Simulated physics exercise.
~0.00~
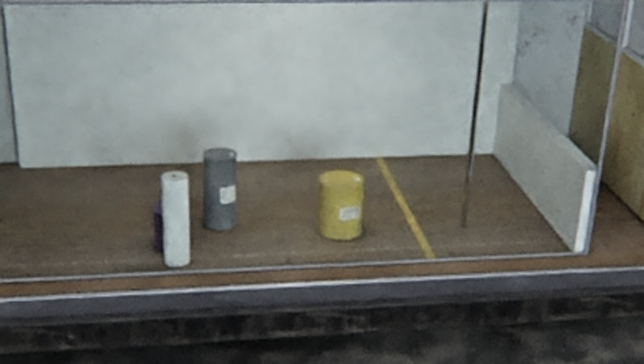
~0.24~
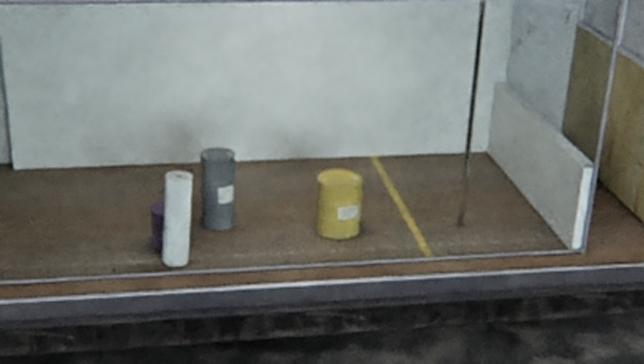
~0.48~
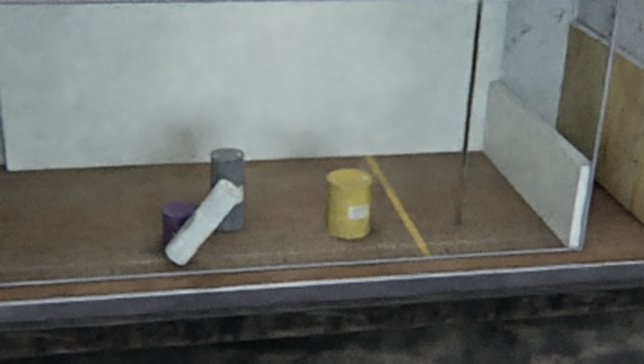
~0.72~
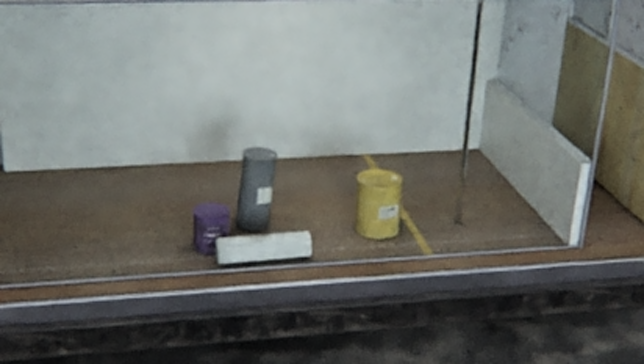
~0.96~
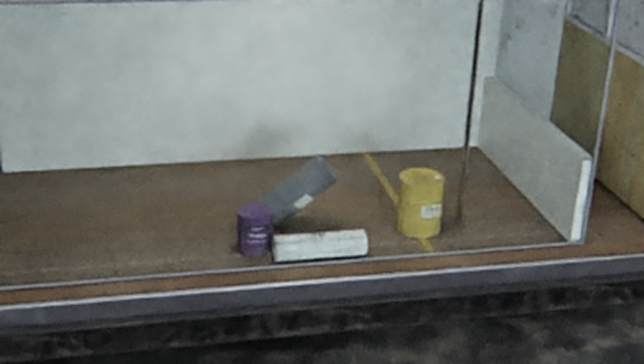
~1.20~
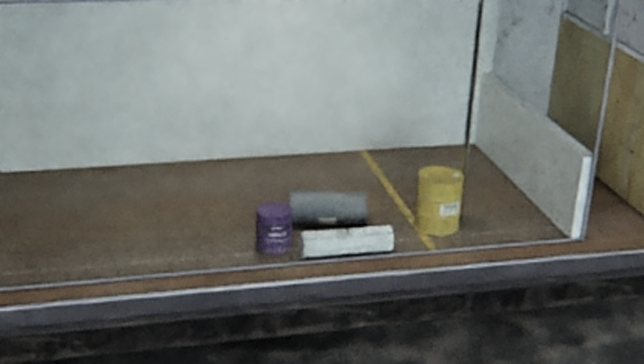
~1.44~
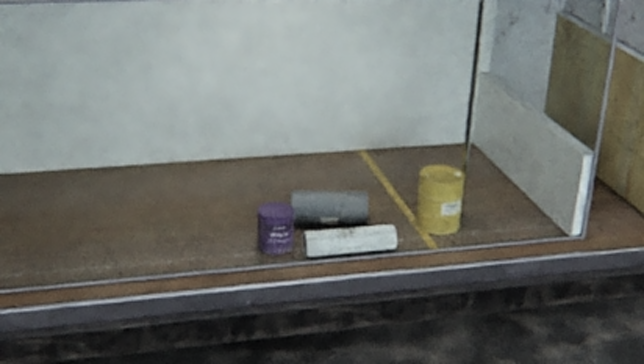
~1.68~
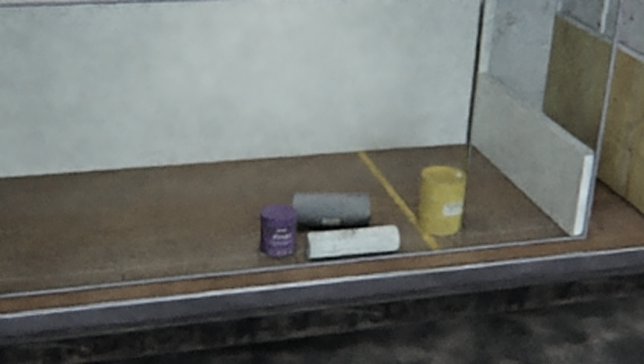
At first, a white roll, a grey drum and a yellow drum stand upright on the brown floor of a box-like bay, with a purple bucket partly hidden behind the roll. The roll tips over to the right as the bucket and both drums begin sliding that way. The roll lands on its side and keeps moving, while the grey drum leans and topples too. The yellow drum stays upright and slides across the yellow line. Everything settles, with the yellow drum past the line and the upright bucket, fallen grey drum and roll short of it.
